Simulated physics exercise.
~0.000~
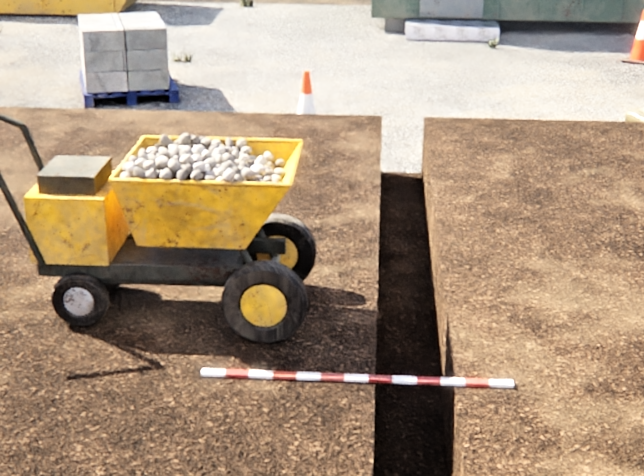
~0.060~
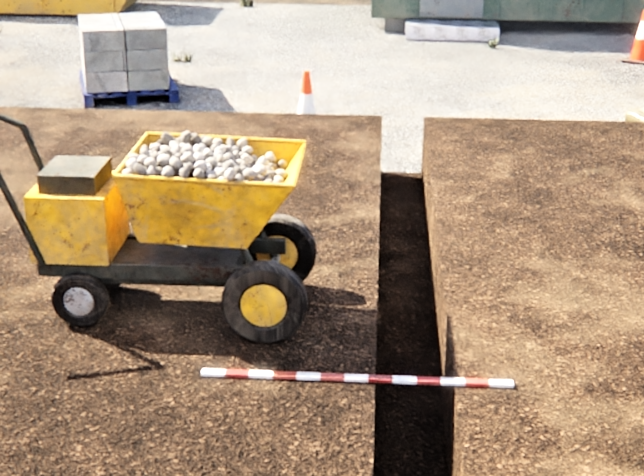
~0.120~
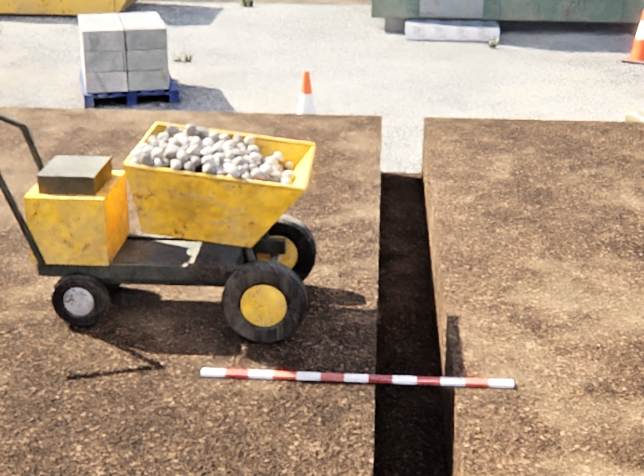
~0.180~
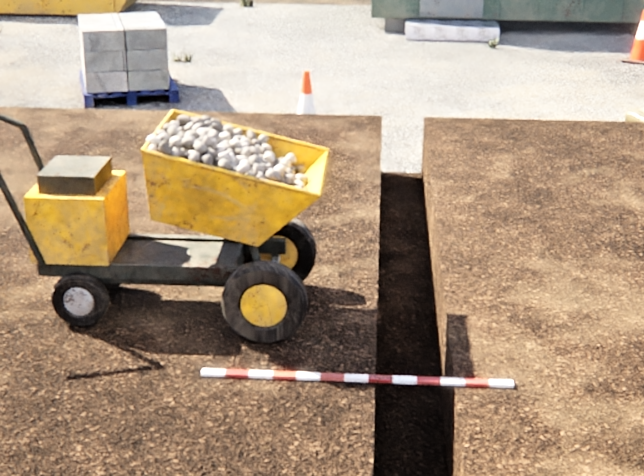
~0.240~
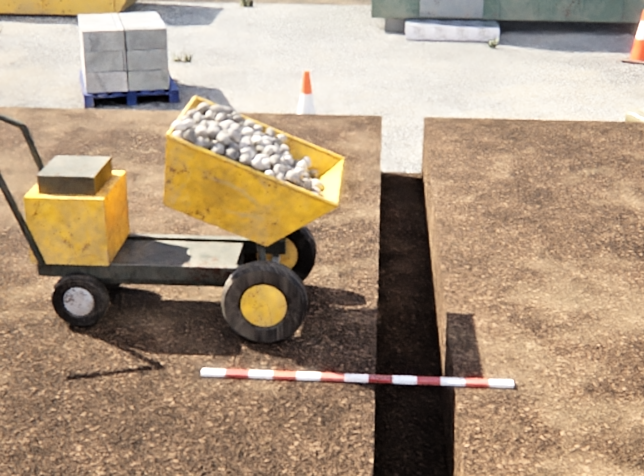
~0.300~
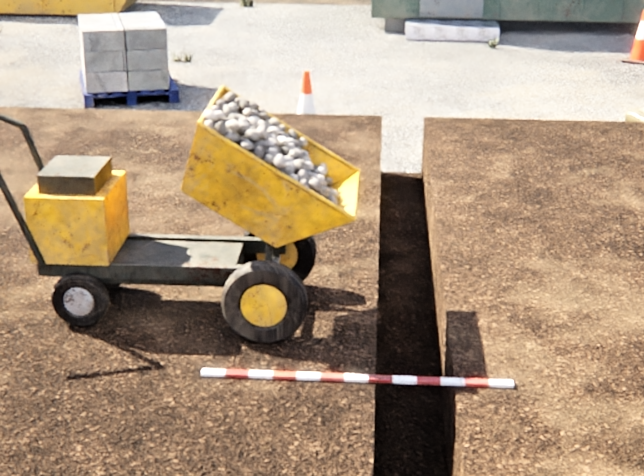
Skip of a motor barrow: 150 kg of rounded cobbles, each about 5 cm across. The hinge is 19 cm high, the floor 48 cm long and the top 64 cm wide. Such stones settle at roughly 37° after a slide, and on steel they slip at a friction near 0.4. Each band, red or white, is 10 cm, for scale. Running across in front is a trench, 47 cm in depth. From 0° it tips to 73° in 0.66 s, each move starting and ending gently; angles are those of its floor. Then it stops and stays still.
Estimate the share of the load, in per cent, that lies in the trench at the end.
I would say 48 per cent of the load lies in the trench at the end.
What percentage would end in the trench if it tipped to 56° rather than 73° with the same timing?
Some 25 in a hundred, I'd say.
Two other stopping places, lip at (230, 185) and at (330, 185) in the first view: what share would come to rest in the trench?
Close to 85 percent in the first case, 25 percent in the second.
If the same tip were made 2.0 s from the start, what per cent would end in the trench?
That would give about 80 percent.
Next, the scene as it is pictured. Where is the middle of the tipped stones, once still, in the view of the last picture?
At about pixel (460, 316) in the last view.
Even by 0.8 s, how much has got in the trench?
By then, around 20 percent.
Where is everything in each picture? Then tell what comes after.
In the first picture, the skip is at 0°, its lip at (290, 185); the top of the load is at (186, 146).
In the second picture, the skip is at 2°, its lip at (294, 186); the top of the load is at (186, 143); the stones move at 0.4 m/s on average.
In the third picture, the skip is at 6°, its lip at (304, 189); the top of the load is at (185, 137); the stones move at 0.9 m/s on average.
In the fourth picture, lip at (320, 196), floor tilted 13°, highest stones at (190, 126); the stones move at 1.3 m/s on average.
In the fifth picture, lip at (337, 206), floor tilted 22°, highest stones at (205, 116); the stones move at 1.5 m/s on average.
In the sixth picture, the skip is at 32°, its lip at (355, 219); the top of the load is at (231, 107); the stones move at 1.6 m/s on average.
After 0.5 s the floor is at 62°; 100 % in the skip; the foremost stones are at (388, 238).
After 0.8 s the floor is at 73°; 53 % in the skip, 21 % in the trench, 26 % past the trench; the foremost stones are at (497, 312).
After 1.1 s the floor is at 73°; 17 % in the skip, 30 % in the trench, 53 % past the trench; the foremost stones are past the picture's edge.
After 3.1 s the floor is at 73°; 0 % in the skip, 48 % in the trench, 52 % past the trench; the foremost stones are past the picture's edge.
